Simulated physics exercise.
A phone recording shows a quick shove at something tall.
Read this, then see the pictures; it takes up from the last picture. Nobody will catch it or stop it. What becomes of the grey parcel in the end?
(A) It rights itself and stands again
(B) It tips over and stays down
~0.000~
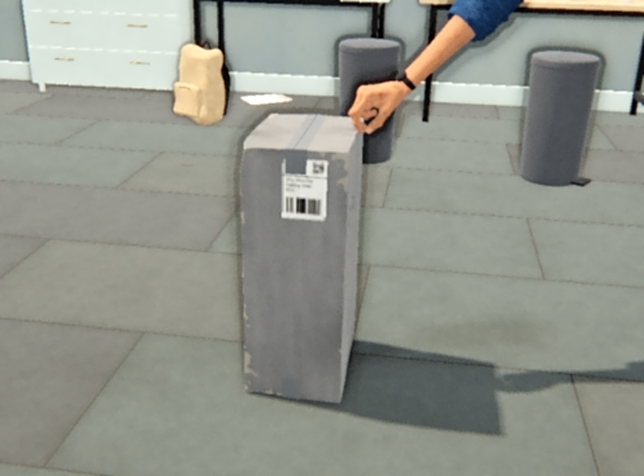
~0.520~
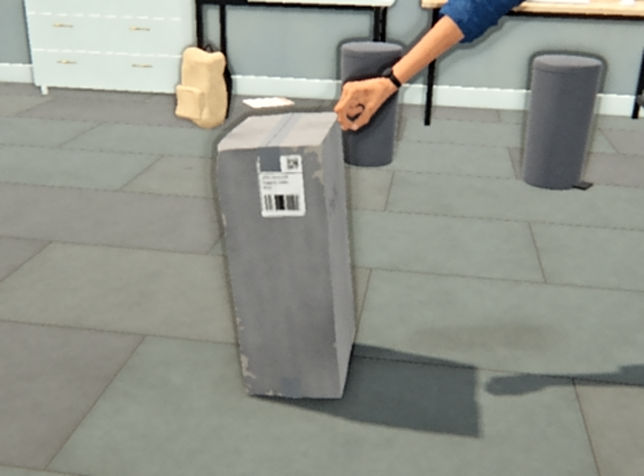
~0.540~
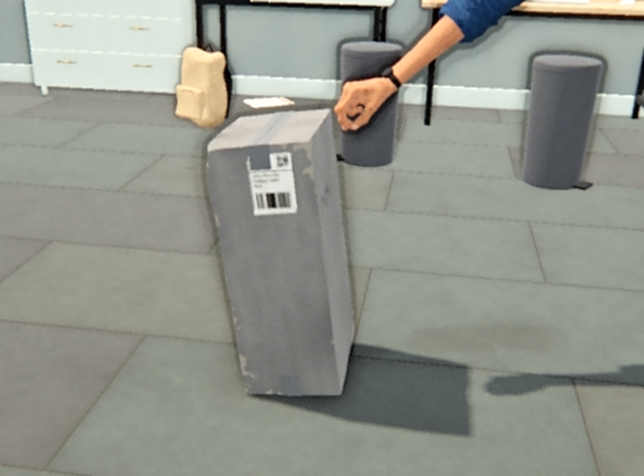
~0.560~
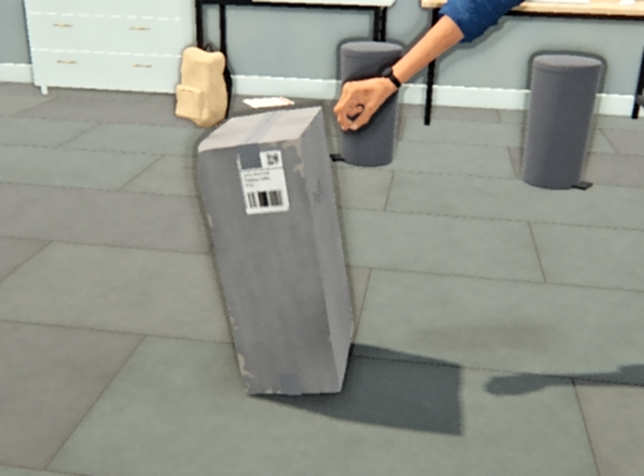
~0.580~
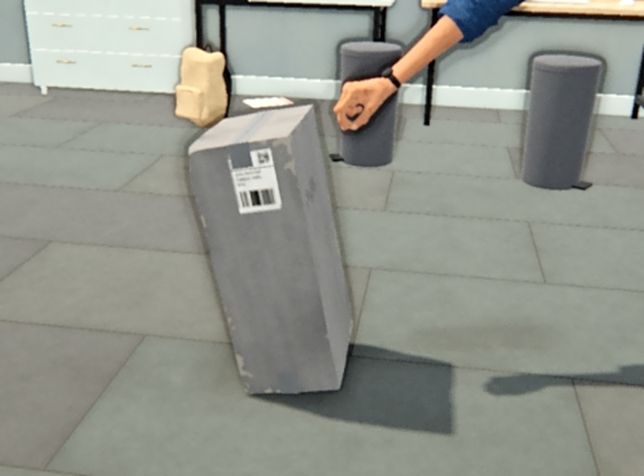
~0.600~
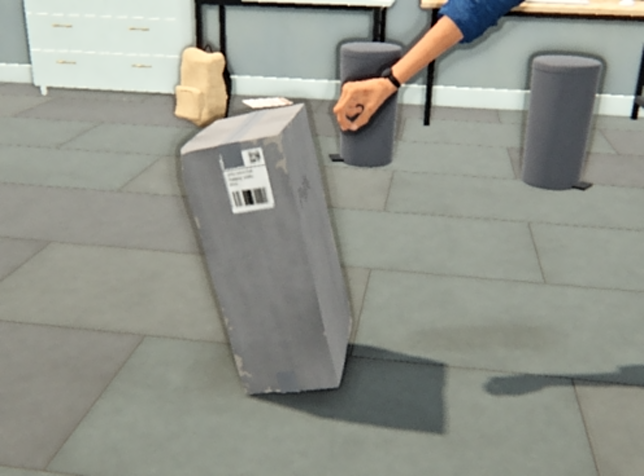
Option B: It tips over and stays down.
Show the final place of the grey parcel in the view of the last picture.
Somewhere around pixel (141, 312).
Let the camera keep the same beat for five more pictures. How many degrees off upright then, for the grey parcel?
I'd expect to see 20° off upright in that final picture.
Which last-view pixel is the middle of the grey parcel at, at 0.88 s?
Estimated centre: (224, 248).
After 0.88 s, grey parcel 36° off upright near (224, 248).
After 1.08 s, grey parcel 64° off upright near (171, 271).
At rest (2.2 s), the grey parcel falls over, near (141, 312).
